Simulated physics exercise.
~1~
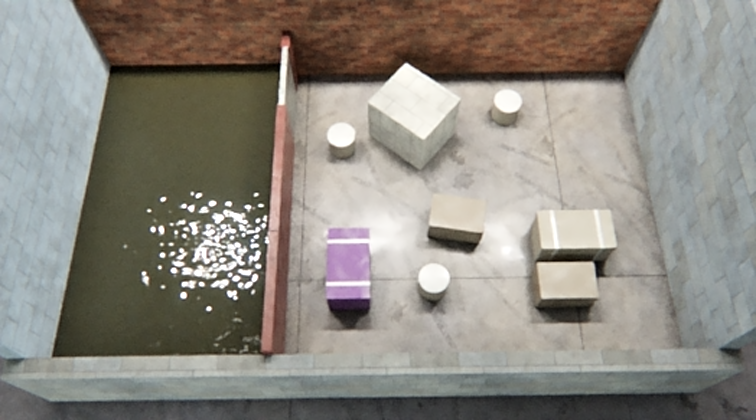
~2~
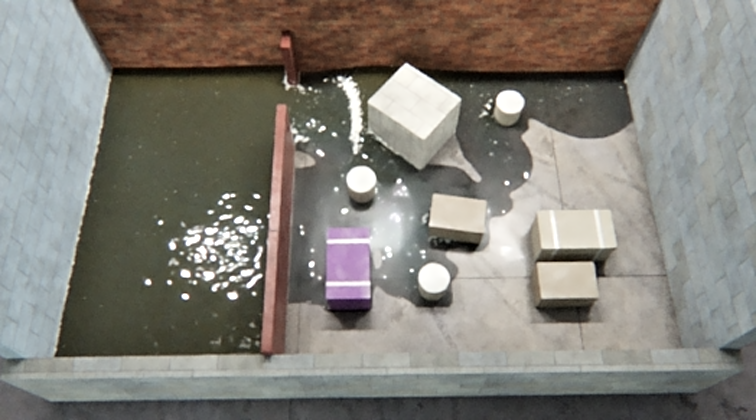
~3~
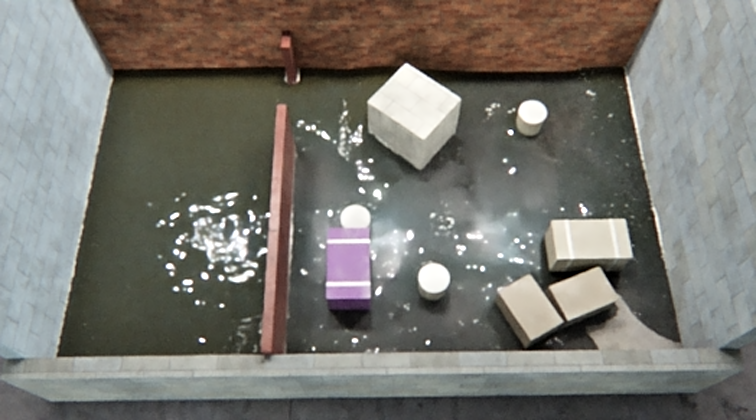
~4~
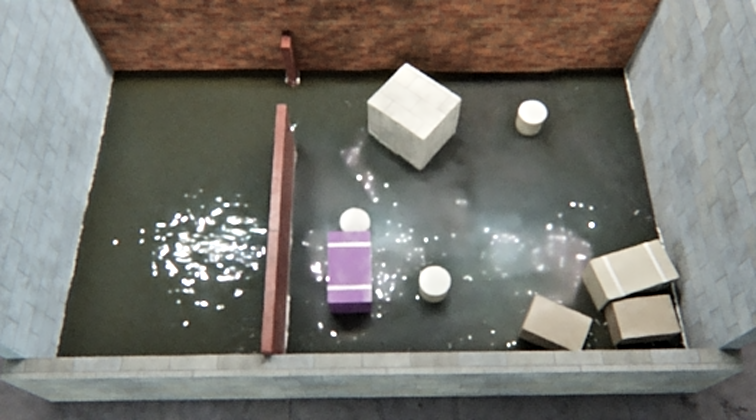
At first, dark water fills the left side of a walled enclosure, held back by a reddish partition, while a purple trunk, tan and cream boxes, a large white block and small white pails sit on the dry floor to the right. Then a gap opens near the back of the partition and water spreads across the floor, pushing one pail toward the viewer. As the flood reaches farther right, the tan boxes shift and turn, and that pail comes to rest by the purple trunk. Finally, water covers the floor, the tan and cream boxes gather in the near right corner, and the purple trunk remains almost where it began.
